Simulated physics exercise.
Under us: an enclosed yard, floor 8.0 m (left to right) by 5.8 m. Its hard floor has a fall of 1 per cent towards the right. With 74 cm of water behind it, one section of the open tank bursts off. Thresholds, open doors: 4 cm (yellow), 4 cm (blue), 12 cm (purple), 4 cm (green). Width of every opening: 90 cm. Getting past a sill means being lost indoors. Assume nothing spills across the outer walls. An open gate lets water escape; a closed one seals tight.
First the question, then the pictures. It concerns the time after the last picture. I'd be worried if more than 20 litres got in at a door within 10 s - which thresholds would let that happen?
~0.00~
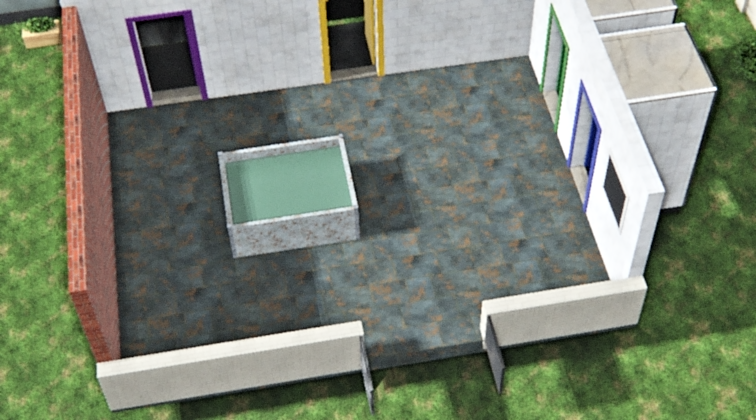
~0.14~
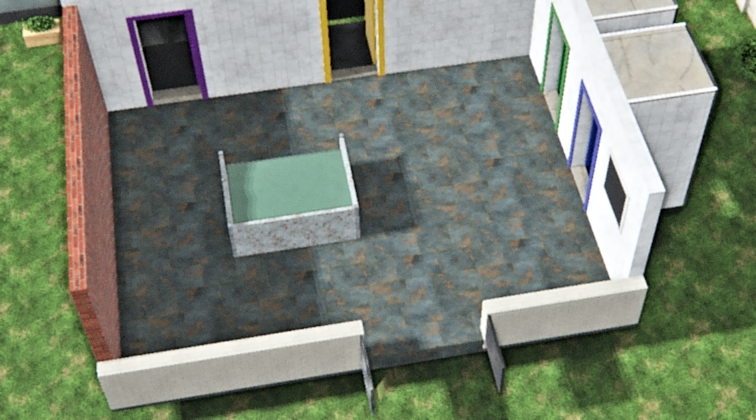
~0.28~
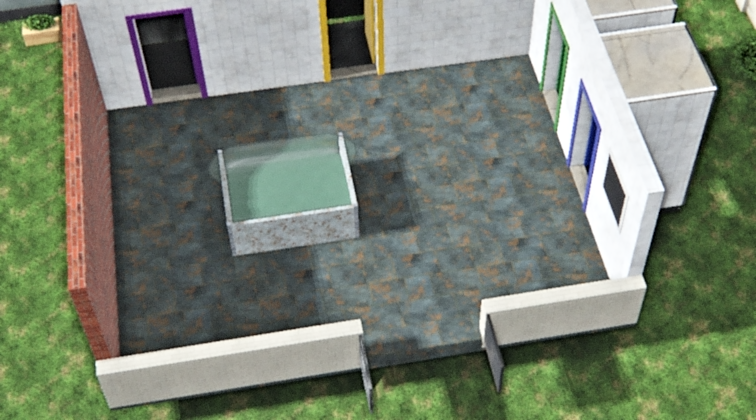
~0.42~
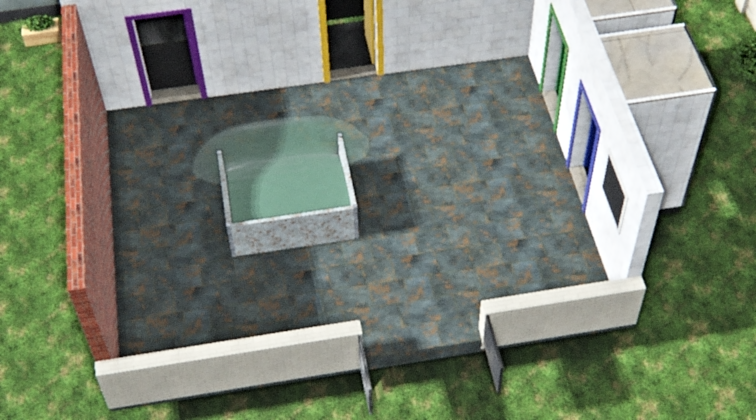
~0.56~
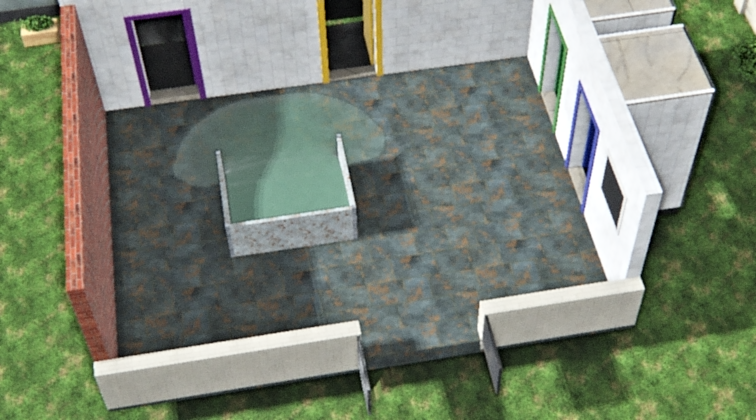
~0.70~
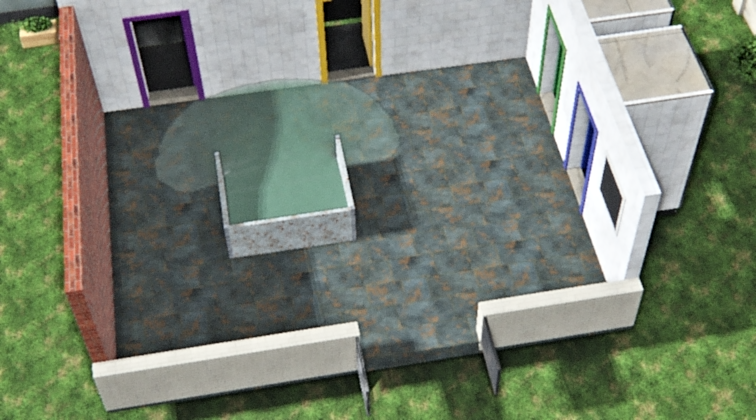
Door by door: The yellow door would; the blue door would not; the purple door would; the green door would.
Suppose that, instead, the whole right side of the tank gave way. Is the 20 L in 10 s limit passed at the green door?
Then green exceeds it.
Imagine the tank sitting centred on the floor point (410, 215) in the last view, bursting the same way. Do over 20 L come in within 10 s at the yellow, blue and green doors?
With respect to that limit, yellow ends up outside it, blue ends up inside it, green ends up outside it.
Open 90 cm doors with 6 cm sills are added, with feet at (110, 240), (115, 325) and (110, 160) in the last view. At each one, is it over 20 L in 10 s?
Less, less, more.
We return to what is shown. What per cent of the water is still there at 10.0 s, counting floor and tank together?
Roughly 80 per cent is still there.
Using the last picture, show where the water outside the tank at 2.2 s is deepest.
Location: Approx. (105, 113).
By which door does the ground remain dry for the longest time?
The blue door.
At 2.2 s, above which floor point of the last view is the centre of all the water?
I'd put it close to (276, 136).
After 1.4 s water covers 20 % of the floor and is deepest (46 cm) near (271, 91); yellow door 20 cm at the sill, 39 L in, blue door not reached, purple door 22 cm at the sill, 6 L in, green door not reached.
After 2.2 s water covers 25 % of the floor and is deepest (39 cm) near (105, 113); yellow door 16 cm at the sill, 113 L in, blue door not reached, purple door 18 cm at the sill, 31 L in, green door not reached.
After 3.5 s water covers 45 % of the floor and is deepest (25 cm) near (526, 57); yellow door 9 cm at the sill, 166 L in, blue door not reached, purple door 13 cm at the sill, 42 L in, green door 14 cm at the sill, 21 L in.
After 6.0 s water covers 75 % of the floor and is deepest (12 cm) near (551, 127); yellow door 6 cm at the sill, 186 L in, blue door 6 cm at the sill, 2 L in, purple door 7 cm at the sill, 46 L in, green door 11 cm at the sill, 110 L in.
After 10.0 s water covers 95 % of the floor and is deepest (9 cm) near (615, 307); yellow door 3 cm at the sill, 189 L in, blue door 4 cm at the sill, 6 L in, purple door 2 cm at the sill, 46 L in, green door 7 cm at the sill, 159 L in.
